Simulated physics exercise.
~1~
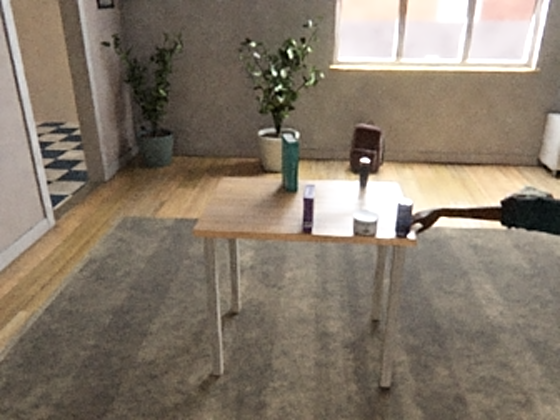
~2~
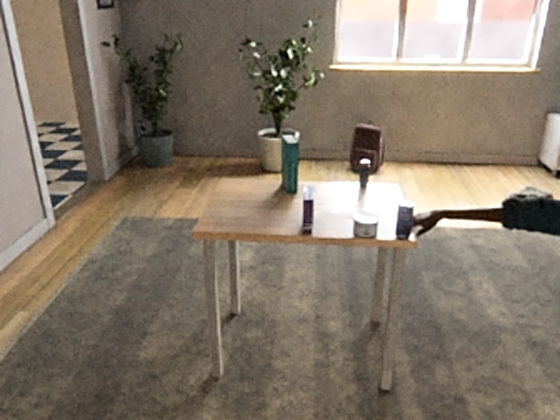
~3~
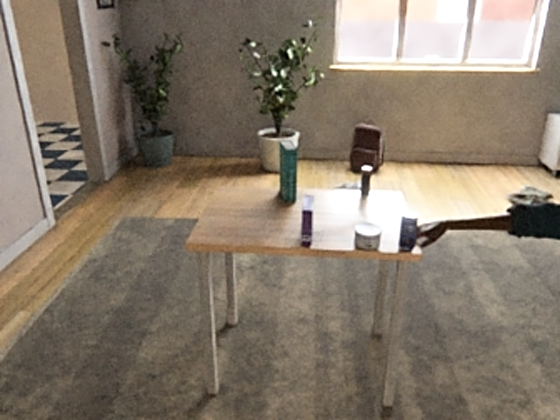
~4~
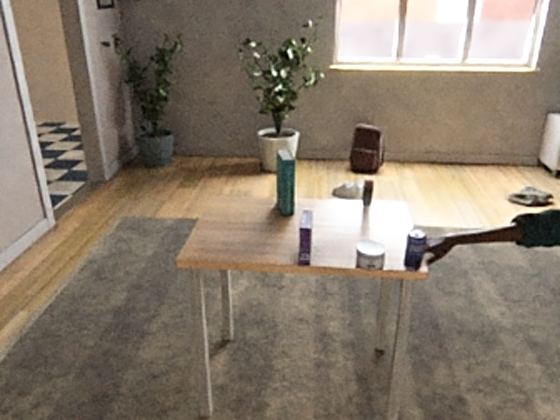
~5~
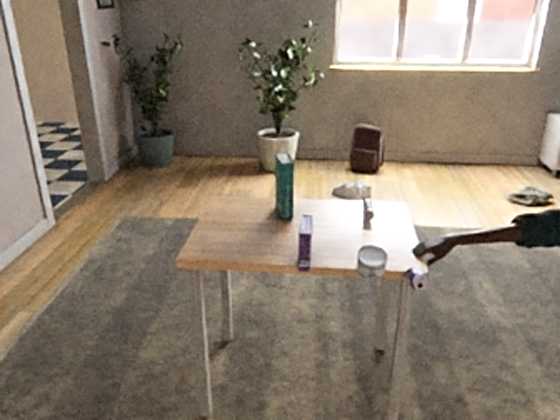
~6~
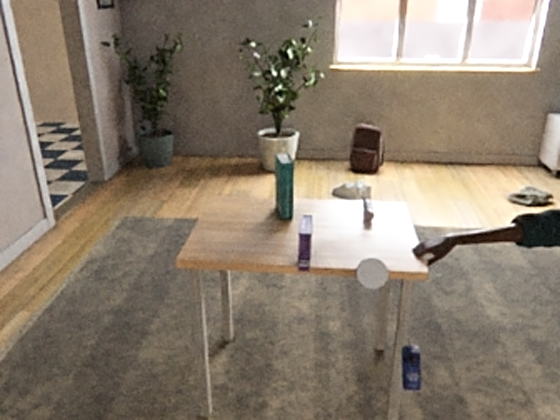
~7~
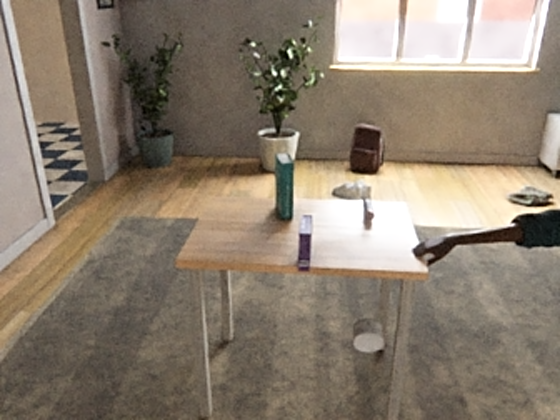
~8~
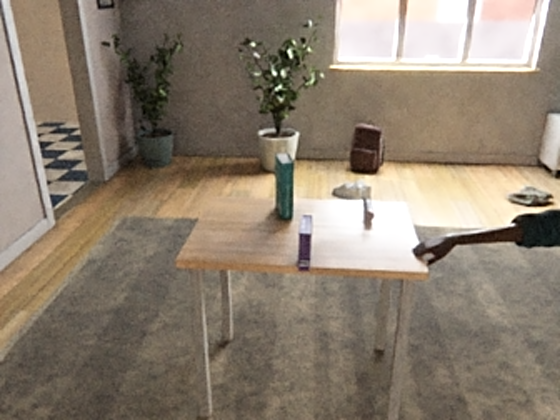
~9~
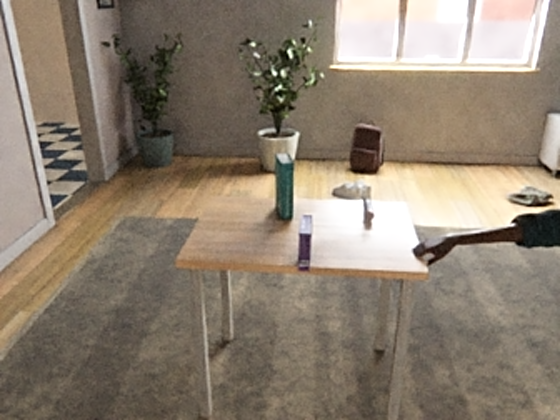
A hand reaching in from the right grips the edge of a light wooden table standing on a grey rug, seen from slightly above in a sunlit room with potted plants and a window behind. A turquoise book stands toward the back, a purple packet near the front, a small black shaker behind, and a white tub and blue can at the right. The table slides toward the viewer and stops. The shaker topples onto its side, while the can tips over the front edge and falls, followed by the tub. The book, packet and fallen shaker remain on the table.
